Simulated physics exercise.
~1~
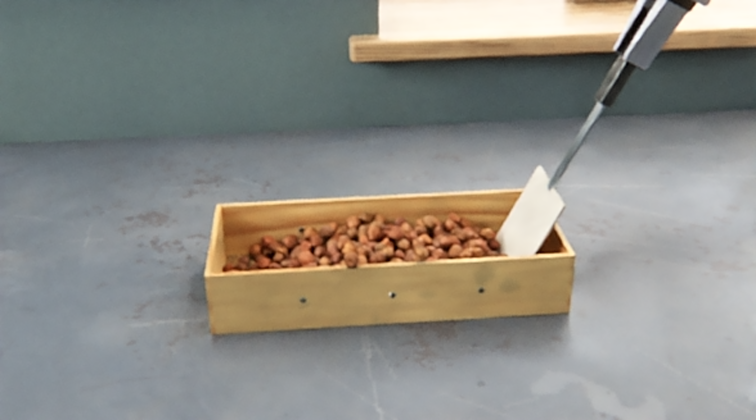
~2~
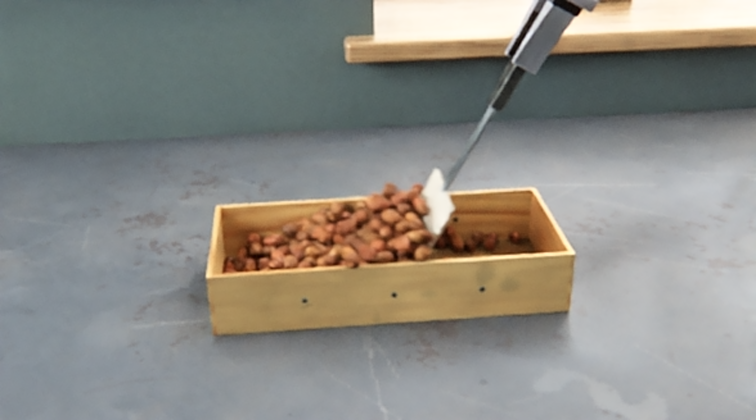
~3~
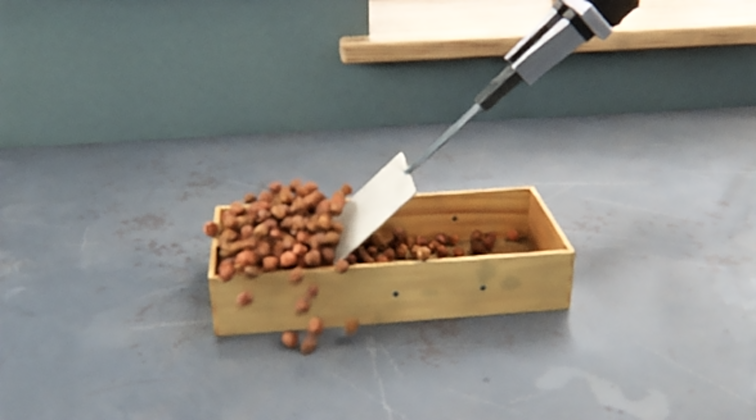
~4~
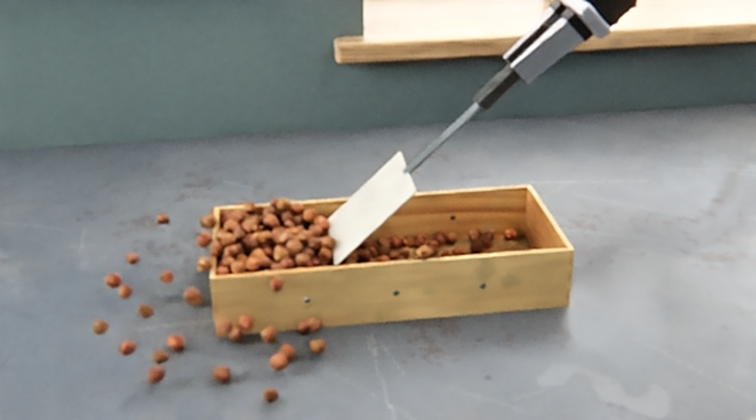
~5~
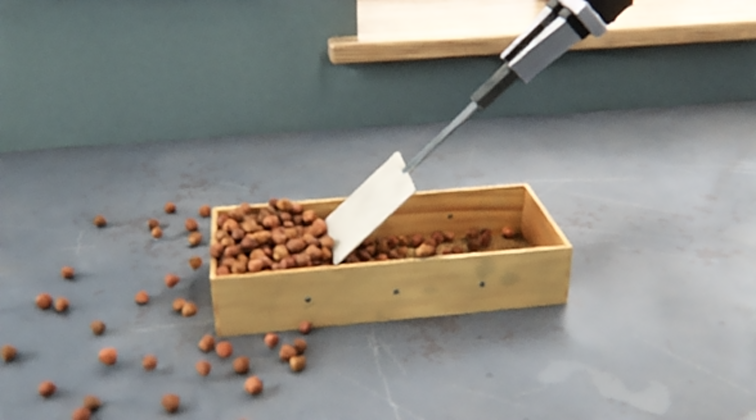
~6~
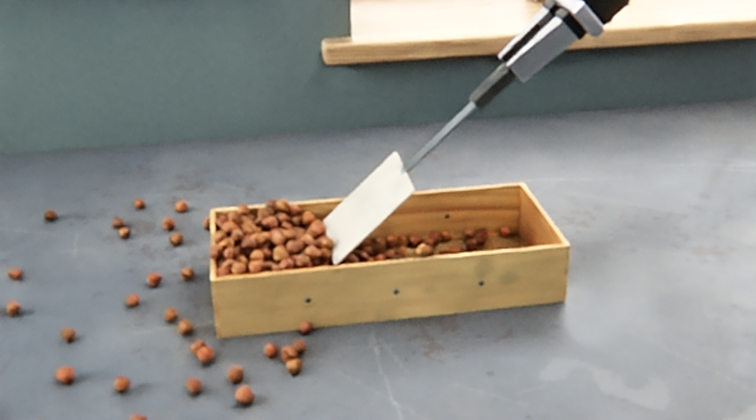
To begin with, a robotic arm holds a pale, flat turner at the right end of a wooden tray filled with hazelnuts on a grey surface. The blade sweeps left through the tray, pushing the nuts into a steep heap and leaving only a thin scattering behind it. As the turner tilts flatter, the heap surges against the left end and some hazelnuts spill over the edges. They tumble and roll across the surface while the blade stops near the middle. Finally, most nuts remain piled in the tray's left side, with dozens scattered outside.
